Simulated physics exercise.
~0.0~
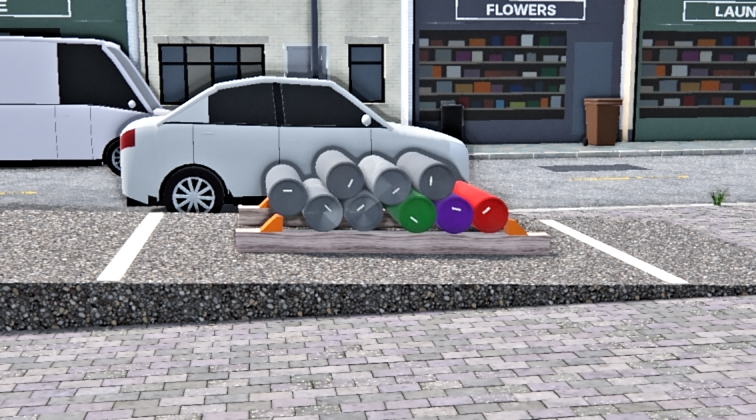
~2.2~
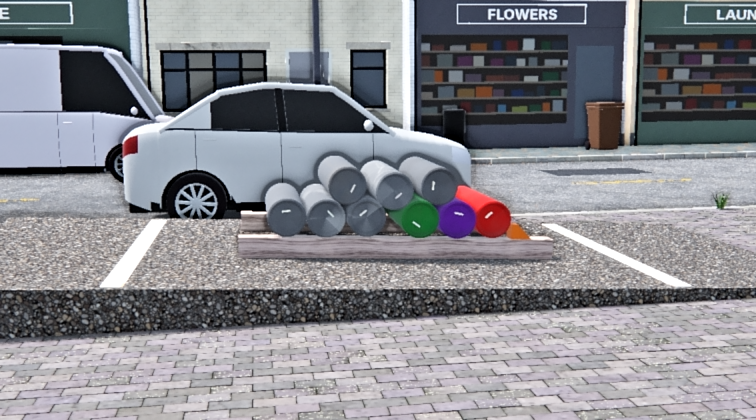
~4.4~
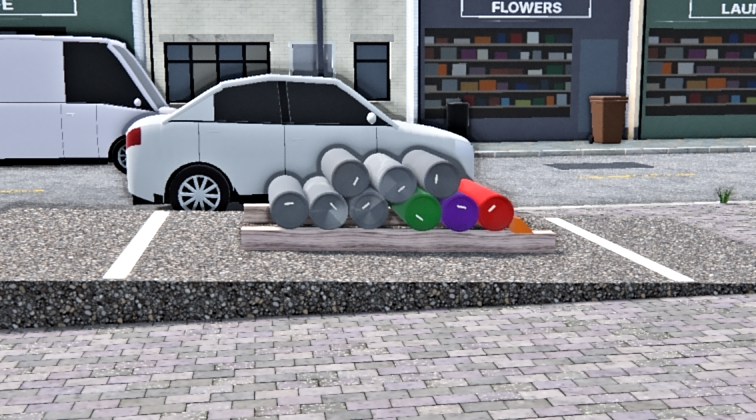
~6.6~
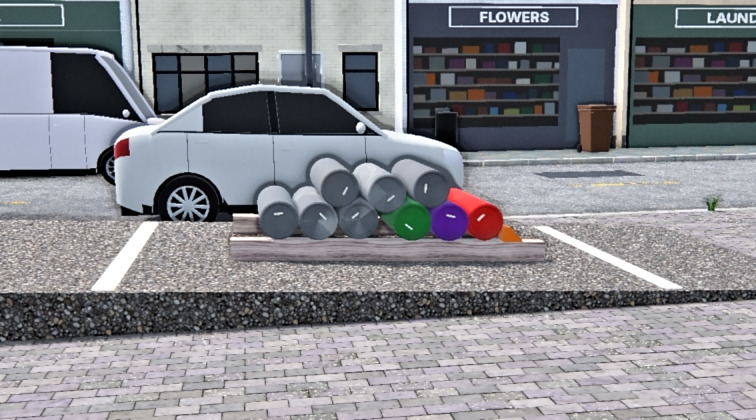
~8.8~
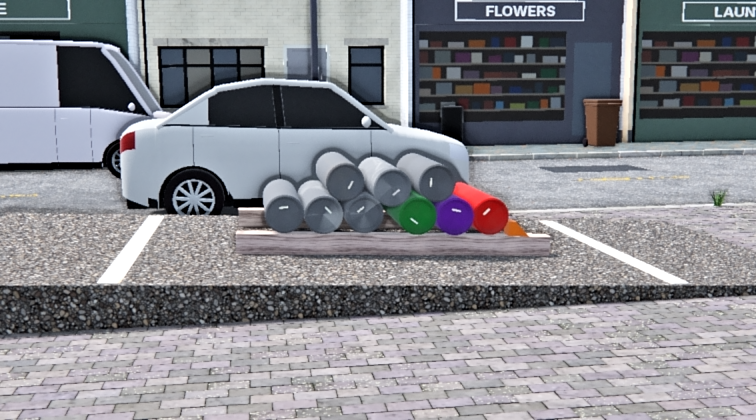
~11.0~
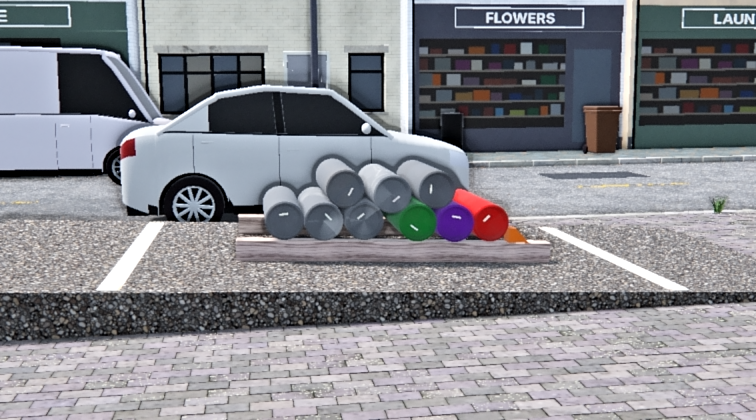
White car standing behind stacked grey, green, purple and red cylinders, which stay piled on timber after the left orange wedge vanishes.
